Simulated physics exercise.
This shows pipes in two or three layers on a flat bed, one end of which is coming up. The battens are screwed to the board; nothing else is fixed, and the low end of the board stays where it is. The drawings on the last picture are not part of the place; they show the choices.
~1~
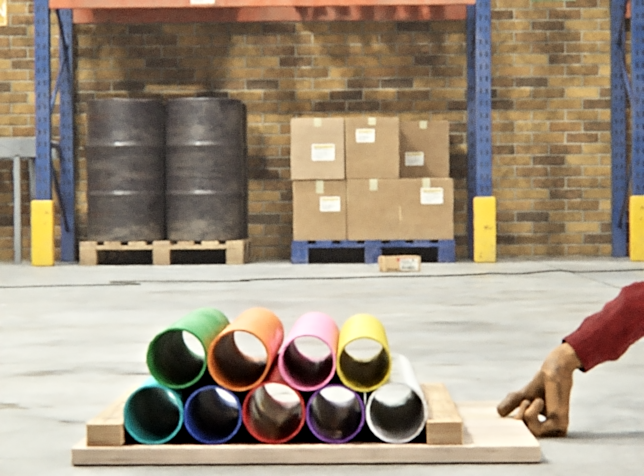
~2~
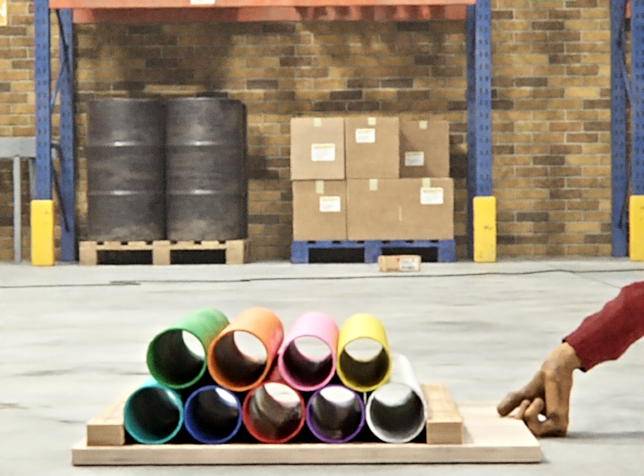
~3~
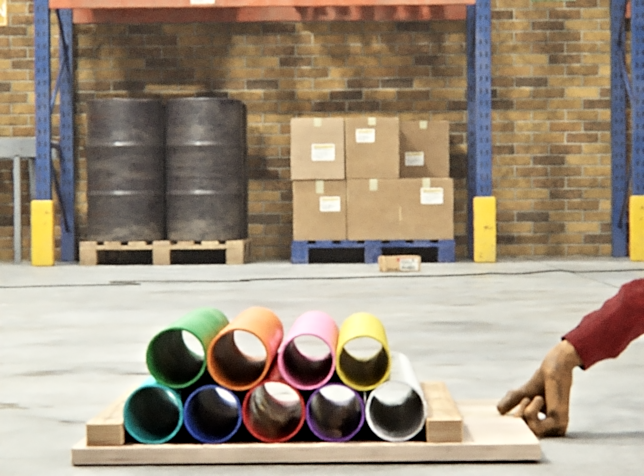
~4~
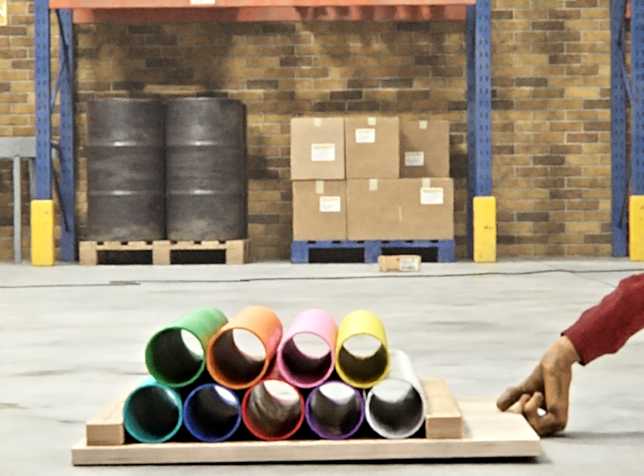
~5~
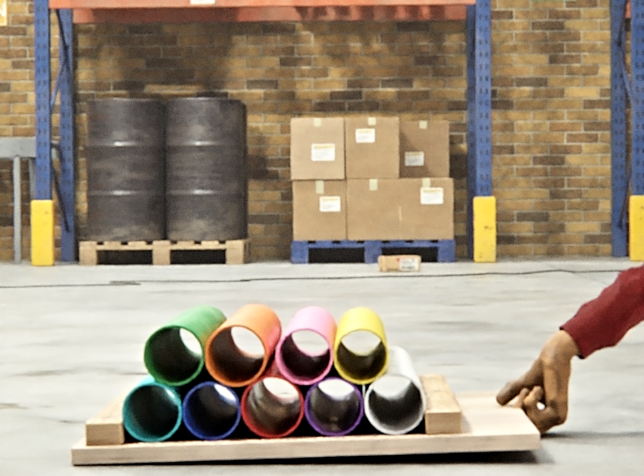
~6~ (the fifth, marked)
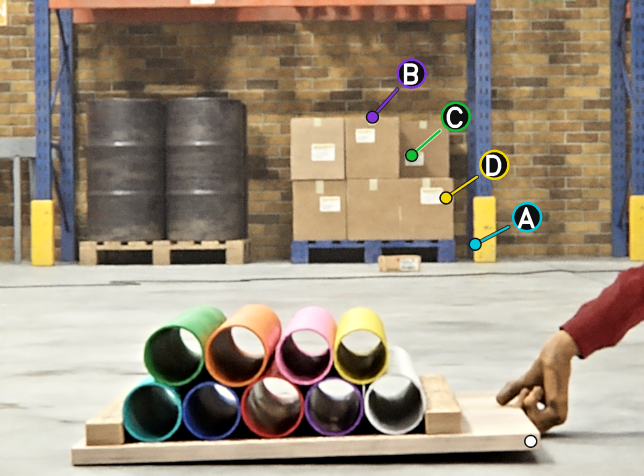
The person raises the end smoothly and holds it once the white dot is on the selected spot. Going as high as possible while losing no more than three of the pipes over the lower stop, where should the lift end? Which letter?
At most to A.
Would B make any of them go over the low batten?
Yes.
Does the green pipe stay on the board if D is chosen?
No, with D.
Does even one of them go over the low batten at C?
Yes, at C.
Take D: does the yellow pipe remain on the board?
No, with D.
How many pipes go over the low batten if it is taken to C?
The count is four.
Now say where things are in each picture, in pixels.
In the first frame, blue pipe (213, 414); red pipe (274, 412); purple pipe (335, 414).
In the second frame, purple pipe (335, 414); white pipe (397, 413).
In the third frame, board (310, 418); white pipe (396, 411); green pipe (176, 357).
In the fourth frame, board (310, 416); turquoise pipe (152, 413); blue pipe (212, 413).
In the fifth frame, board (310, 413); turquoise pipe (152, 412); blue pipe (212, 411).
On the copy, A at (475, 244); B at (373, 117); C at (411, 155); D at (446, 198); the white dot at (531, 441).
On A. First, board at 16°.
Then, board at 27°.
Finally, board at 27°, two over the low batten (orange, green).
By contrast, B four over the low batten (orange, yellow, green, pink); C four over the low batten (orange, yellow, green, pink); D four over the low batten (orange, yellow, green, pink).
